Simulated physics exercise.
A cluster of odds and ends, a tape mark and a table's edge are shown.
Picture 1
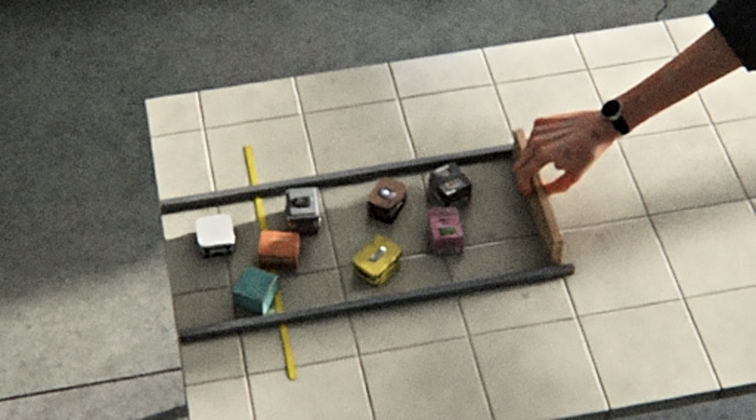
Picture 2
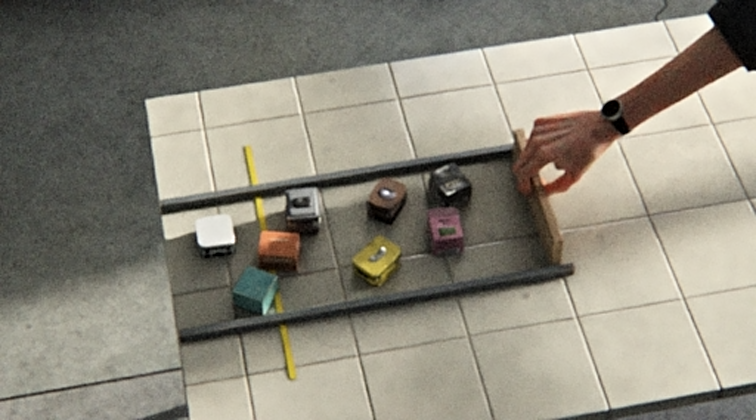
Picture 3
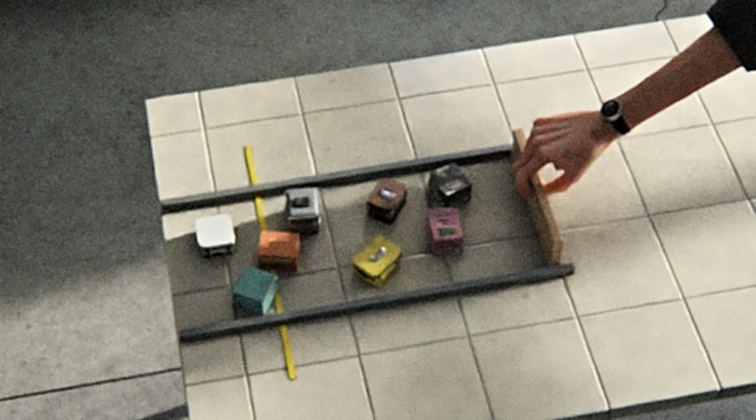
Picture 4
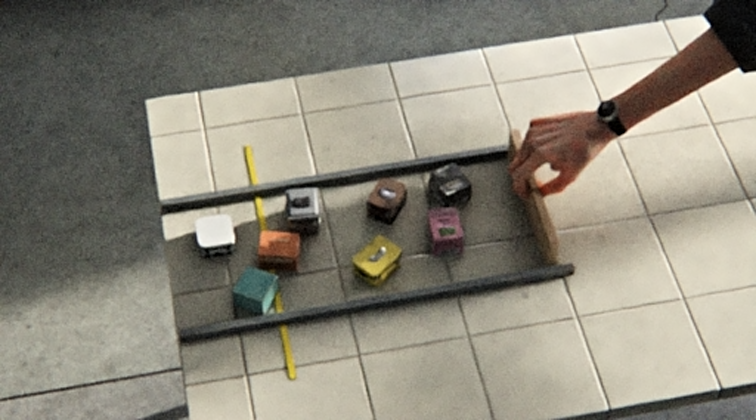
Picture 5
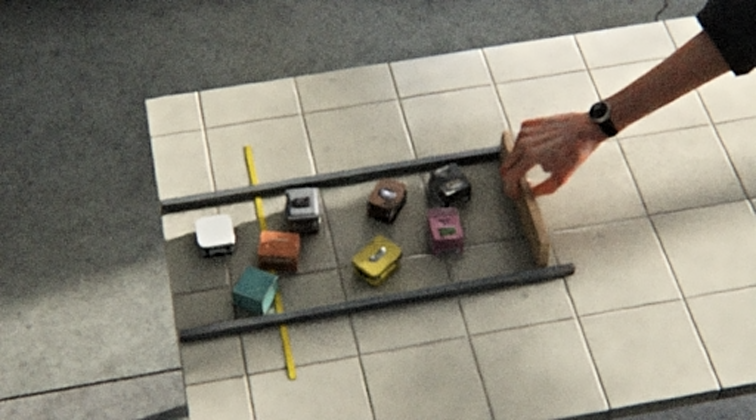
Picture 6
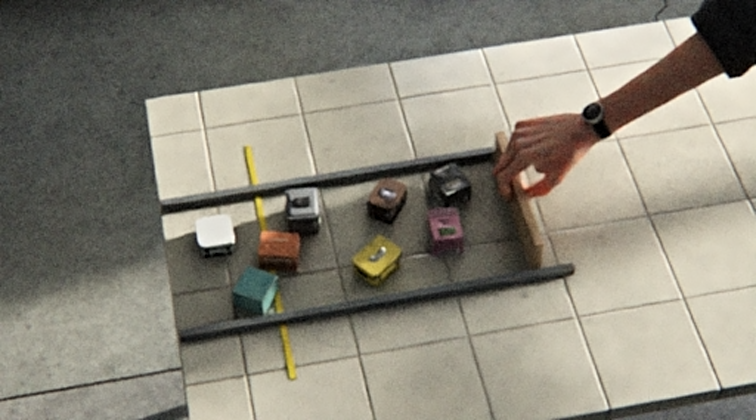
A hand with a dark watch grips a wooden board set across the right end of two dark rails on a pale tiled tabletop, seen from above at a slant. Between the rails sit white, turquoise, orange, silver, brown, yellow, pink and black blocks, with yellow tape crossing toward the left. The hand slides the board slightly left, while the blocks and the view stay still.
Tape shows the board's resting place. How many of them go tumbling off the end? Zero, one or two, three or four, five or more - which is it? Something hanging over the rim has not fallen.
Answer: One or two.
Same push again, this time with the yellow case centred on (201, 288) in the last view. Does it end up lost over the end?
It keeps its place.
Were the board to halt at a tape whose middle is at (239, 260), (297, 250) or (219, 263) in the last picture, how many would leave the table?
Try 1: 2; try 2: 0; try 3: 2.
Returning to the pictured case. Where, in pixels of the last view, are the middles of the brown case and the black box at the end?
About (220, 233), and about (247, 216).
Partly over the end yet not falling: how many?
Count of overhanging things: 0.
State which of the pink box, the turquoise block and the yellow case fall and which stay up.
The pink box keeps its spot. The turquoise block keeps its spot. The yellow case keeps its spot.
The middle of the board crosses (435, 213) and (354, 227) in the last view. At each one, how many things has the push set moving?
At the one place 3, at the other 5.
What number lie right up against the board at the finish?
So the total is 3.
Soon after, none off yet; white case at rest near (216, 237); turquoise block at rest near (256, 291); orange box at rest near (279, 251).
At rest, the number that fall off is one or two; fallen, white case.
